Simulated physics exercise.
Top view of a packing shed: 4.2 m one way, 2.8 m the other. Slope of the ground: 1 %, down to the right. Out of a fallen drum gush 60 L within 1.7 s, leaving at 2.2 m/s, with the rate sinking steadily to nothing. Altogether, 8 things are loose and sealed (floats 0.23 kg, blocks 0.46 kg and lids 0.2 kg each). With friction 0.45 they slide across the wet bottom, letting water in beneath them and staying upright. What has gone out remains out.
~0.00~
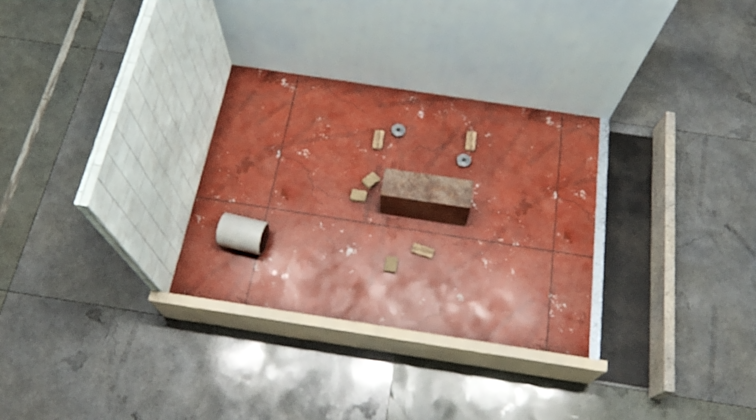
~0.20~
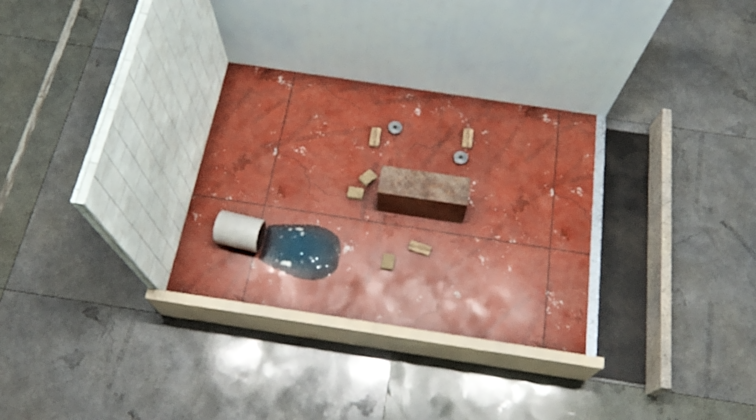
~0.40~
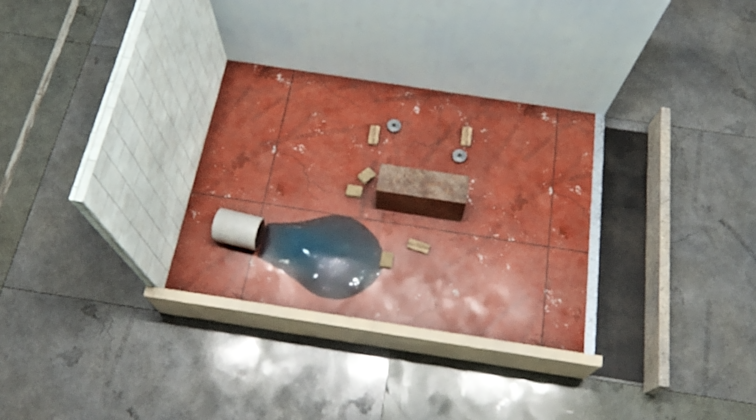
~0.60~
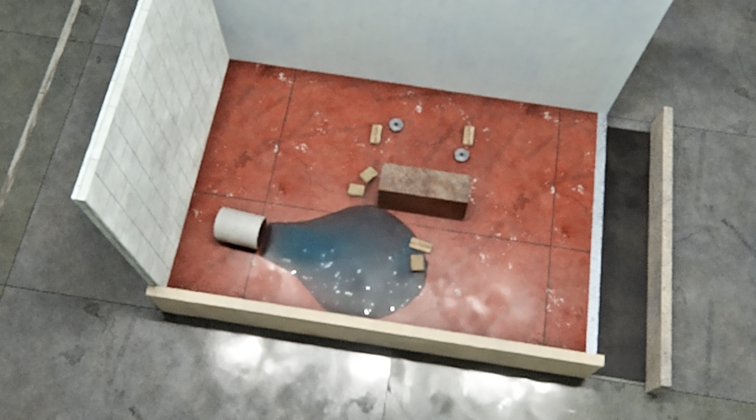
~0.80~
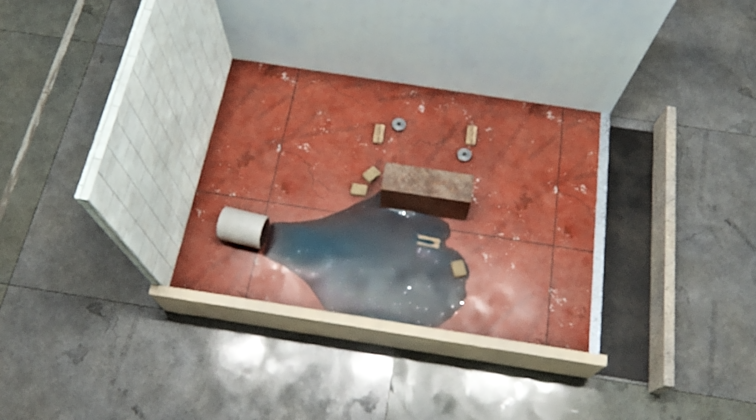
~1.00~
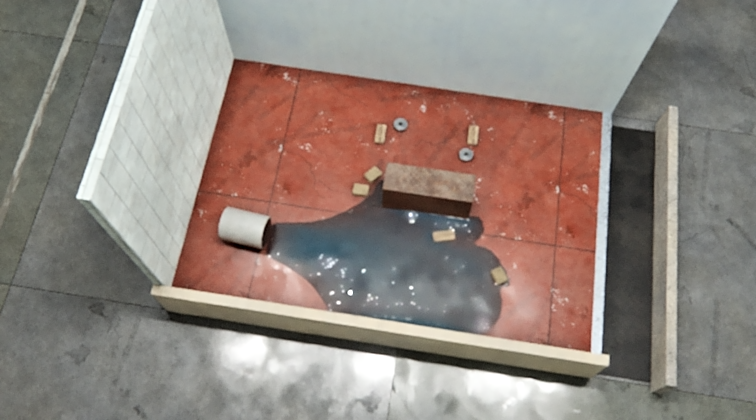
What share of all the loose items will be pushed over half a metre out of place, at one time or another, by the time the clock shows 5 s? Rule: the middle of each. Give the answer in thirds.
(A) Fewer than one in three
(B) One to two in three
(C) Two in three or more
A.
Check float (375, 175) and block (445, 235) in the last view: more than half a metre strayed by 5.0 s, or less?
The first one falls shy and the second one tops the mark.
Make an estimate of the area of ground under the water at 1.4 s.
Roughly 3.0 m2.
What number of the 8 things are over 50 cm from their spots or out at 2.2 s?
My count gives 2.
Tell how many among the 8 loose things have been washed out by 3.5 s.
2 in total.
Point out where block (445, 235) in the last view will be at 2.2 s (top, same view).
Close to pixel (589, 260).
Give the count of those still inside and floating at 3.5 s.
0 of them.
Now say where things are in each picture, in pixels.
The first picture shows a float at (391, 264), on the bottom; a block at (423, 251), on the bottom; water covers 0.0 m2; 0 of 8 have shifted.
The second picture shows a float at (388, 261) rests on the ground; a block at (420, 248) rests on the ground; 0.4 m2 under water; 0 of 8 have shifted.
The third picture shows a float at (387, 259) rests on the ground; a block at (419, 246), on the bottom; water covers 0.8 m2; 0 of 8 have shifted.
The fourth picture shows a float at (417, 262), on the bottom, 29 cm from its start; a block at (421, 245), on the bottom; 1.3 m2 under water; 1 of 8 have shifted.
The fifth picture shows a float at (459, 268) rests on the ground, 69 cm from its start; a block at (428, 242), on the bottom, 6 cm from its start; 1.8 m2 under water; 2 of 8 have shifted.
The sixth picture shows a float at (500, 275), on the bottom, 108 cm from its start; a block at (444, 235), on the bottom, 22 cm from its start; water covers 2.3 m2; 2 of 8 have shifted.
After 1.4 s 2 of 8 are over 50 cm from their spots; 1 afloat.
After 2.2 s 2 of 8 are over 50 cm from their spots; 0 afloat.
After 3.5 s 2 of 8 are over 50 cm from their spots; 0 afloat.
After 5.0 s 2 of 8 are over 50 cm from their spots, and 2 have been at some point; 0 afloat.
